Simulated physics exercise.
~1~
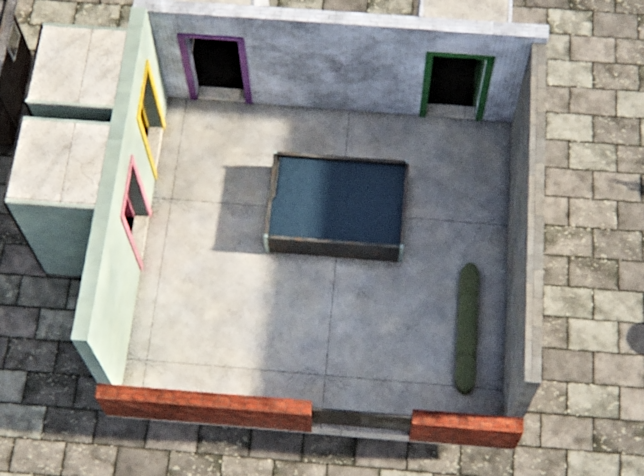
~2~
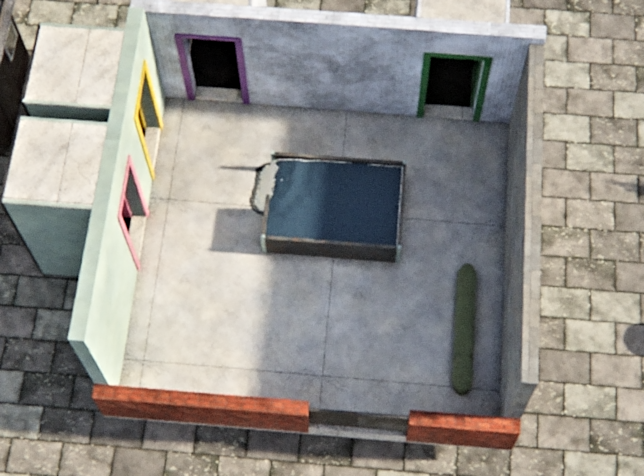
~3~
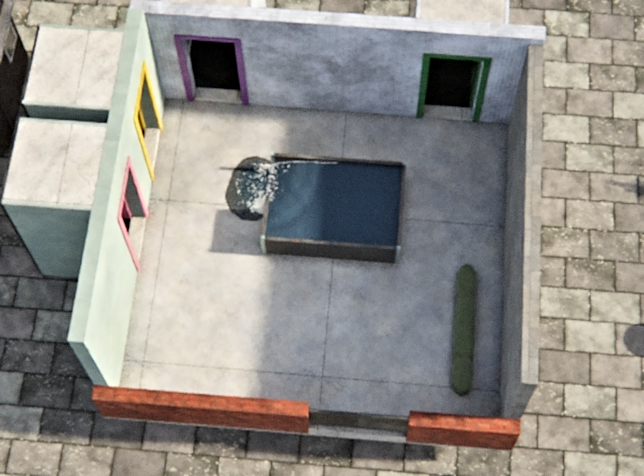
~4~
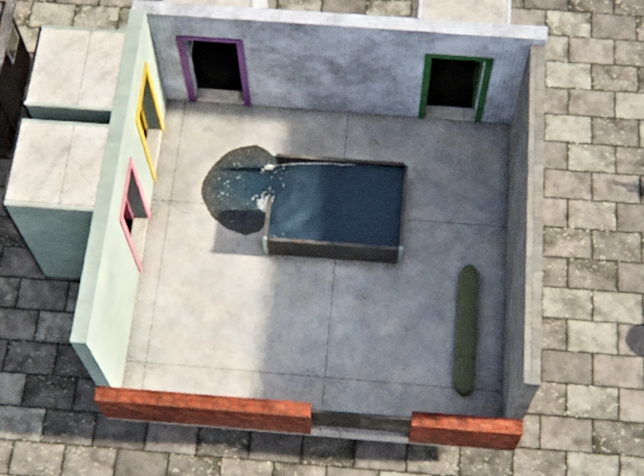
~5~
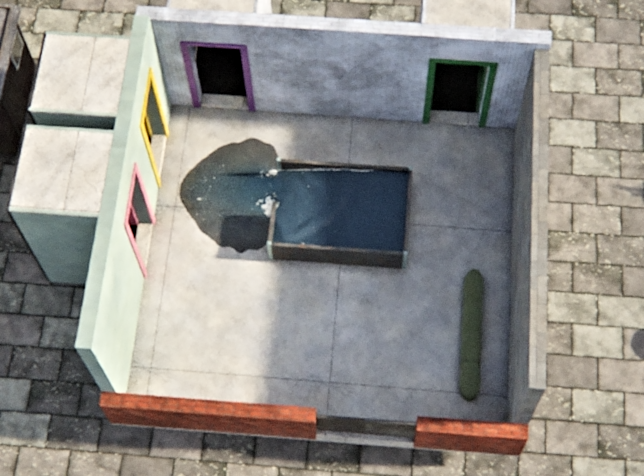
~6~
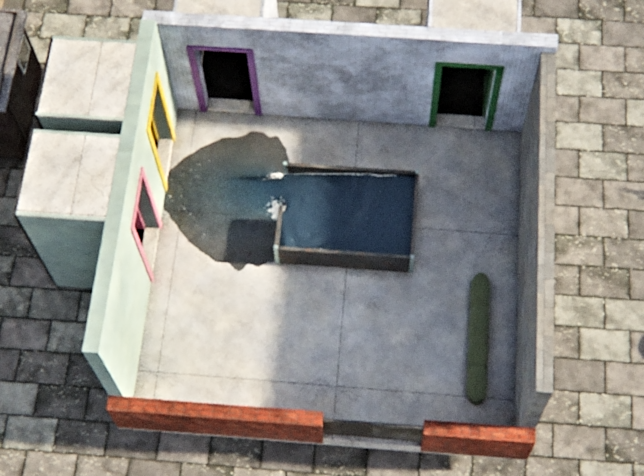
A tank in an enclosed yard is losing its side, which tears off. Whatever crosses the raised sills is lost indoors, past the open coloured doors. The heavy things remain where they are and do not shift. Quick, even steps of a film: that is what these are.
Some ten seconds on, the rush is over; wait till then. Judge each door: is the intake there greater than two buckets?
The purple door lets too much in there. The yellow door lets too much in there. The pink door lets too much in there. The green door lets in little enough there.
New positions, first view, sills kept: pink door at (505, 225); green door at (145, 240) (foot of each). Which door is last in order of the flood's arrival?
Going by the pictures, it's the pink-painted one.
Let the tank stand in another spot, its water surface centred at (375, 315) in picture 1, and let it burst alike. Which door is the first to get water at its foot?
The pink one is first.
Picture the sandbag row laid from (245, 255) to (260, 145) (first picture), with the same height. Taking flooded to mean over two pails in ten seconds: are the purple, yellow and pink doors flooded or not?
Result - purple door not breached, yellow door not breached, pink door not breached.
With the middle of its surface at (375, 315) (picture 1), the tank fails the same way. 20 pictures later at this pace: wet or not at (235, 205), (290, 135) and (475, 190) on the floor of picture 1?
Going through the three spots in turn: Gets wet, stays untouched, stays untouched.
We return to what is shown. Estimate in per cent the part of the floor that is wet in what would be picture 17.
Roughly 20 %.
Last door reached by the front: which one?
Answer - the green one.
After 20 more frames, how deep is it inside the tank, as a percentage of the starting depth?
I'd say around 52 per cent.
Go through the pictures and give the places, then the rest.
In the first frame, the open tank at (337, 201) is whole and still.
In the second frame, water pours out at (273, 185) and has run to (261, 210).
In the third frame, the front is at (231, 199), out from the gap at (273, 187).
In the fourth frame, water pours out at (275, 188) and has run to (207, 195).
In the fifth frame, the front is at (185, 195), out from the gap at (279, 193).
In the sixth frame, water pours out at (286, 196) and has run to (168, 180).
A moment on, water covers 20 % of the floor; the purple door wet at the sill, nothing in, the yellow door under two buckets in, the pink door wet at the sill, nothing in, the green door not reached.
Next, water covers 20 % of the floor; the purple door under two buckets in, the yellow door over two buckets in, the pink door under two buckets in, the green door not reached.
Then, water covers 30 % of the floor; the purple door over two buckets in, the yellow door far over two buckets in, the pink door over two buckets in, the green door not reached.
Later, water covers 55 % of the floor; the purple door far over two buckets in, the yellow door far over two buckets in, the pink door over two buckets in, the green door wet at the sill, nothing in.
In the end, water covers 80 % of the floor; the purple door far over two buckets in, the yellow door far over two buckets in, the pink door over two buckets in, the green door wet at the sill, nothing in.
